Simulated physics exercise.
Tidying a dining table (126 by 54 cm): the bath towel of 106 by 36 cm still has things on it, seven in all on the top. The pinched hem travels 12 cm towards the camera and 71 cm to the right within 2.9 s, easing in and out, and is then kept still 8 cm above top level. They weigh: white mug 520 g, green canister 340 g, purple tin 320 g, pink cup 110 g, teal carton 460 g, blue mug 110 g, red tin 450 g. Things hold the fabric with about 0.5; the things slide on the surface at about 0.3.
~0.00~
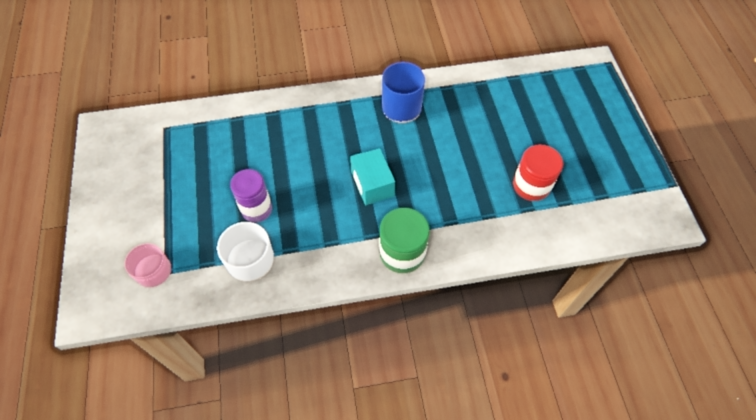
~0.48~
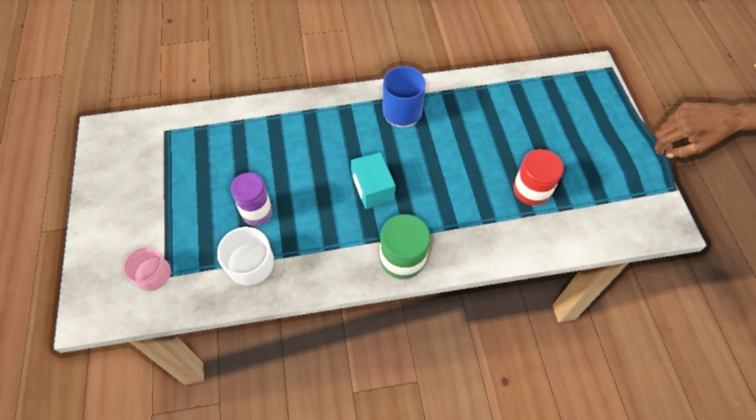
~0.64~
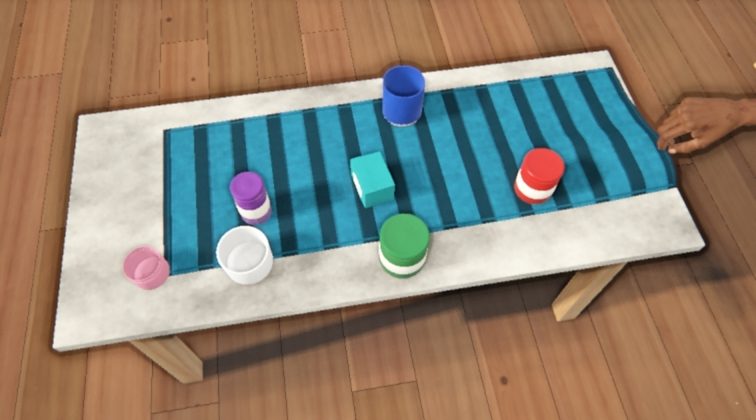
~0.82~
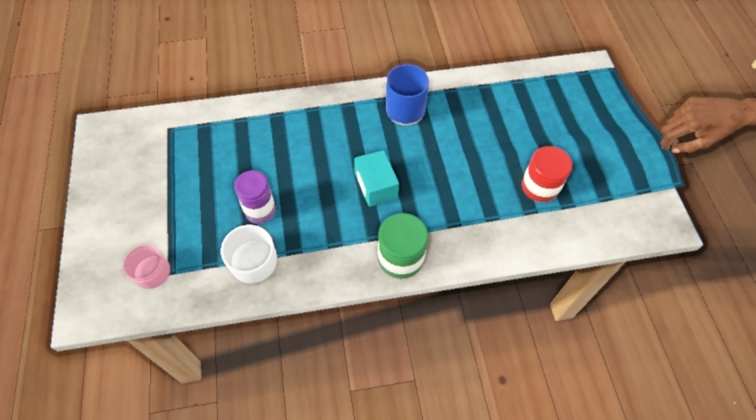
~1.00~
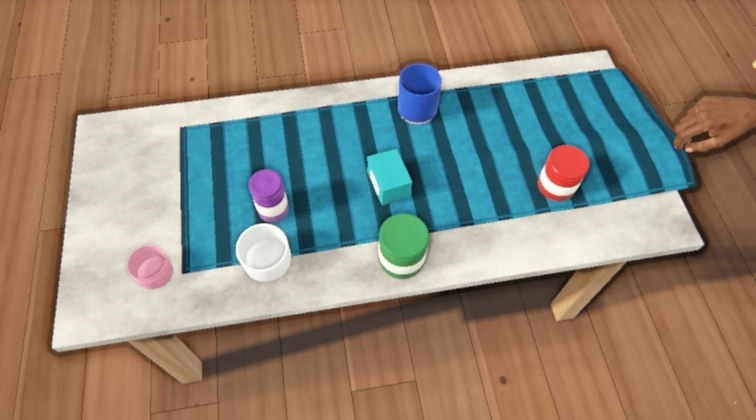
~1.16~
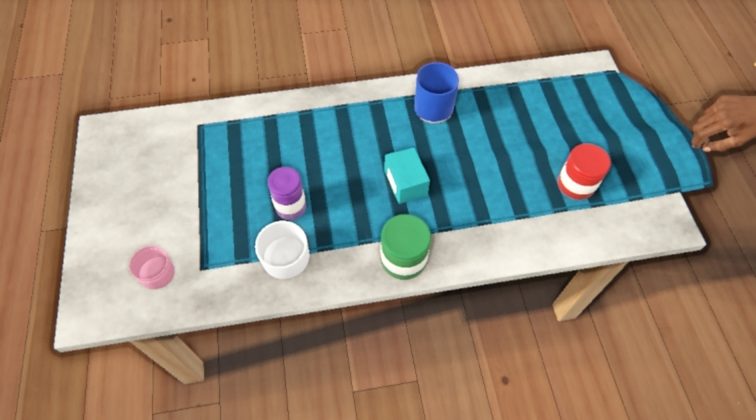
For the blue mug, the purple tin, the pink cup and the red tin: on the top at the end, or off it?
In order: The blue mug falls off; the purple tin drops off; the pink cup keeps to the top; the red tin falls off.
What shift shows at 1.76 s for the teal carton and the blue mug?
Teal carton 25 cm, blue mug 25 cm.
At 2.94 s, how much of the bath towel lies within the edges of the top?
About 30 per cent.
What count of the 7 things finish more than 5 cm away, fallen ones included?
6 of them.
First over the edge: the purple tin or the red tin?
The red one.
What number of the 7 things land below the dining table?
4 of them.
After 1.8 s, 75 % of the bath towel is still over the top; red tin 30 cm off its start, blue mug 26 cm off its start, purple tin 25 cm off its start.
After 2.3 s, 50 % of the bath towel is still over the top; red tin 54 cm off its start, blue mug 52 cm off its start, purple tin 51 cm off its start.
After 2.9 s, 30 % of the bath towel is still over the top; blue mug over the edge, purple tin 71 cm off its start at (610, 148), red tin over the edge.
After 3.5 s, 0 % of the bath towel is still over the top; purple tin over the edge, blue mug over the edge, red tin over the edge.
After 5.1 s, 0 % of the bath towel is still over the top; purple tin over the edge, blue mug over the edge, red tin over the edge, pink cup 1 cm off its start at (149, 263).
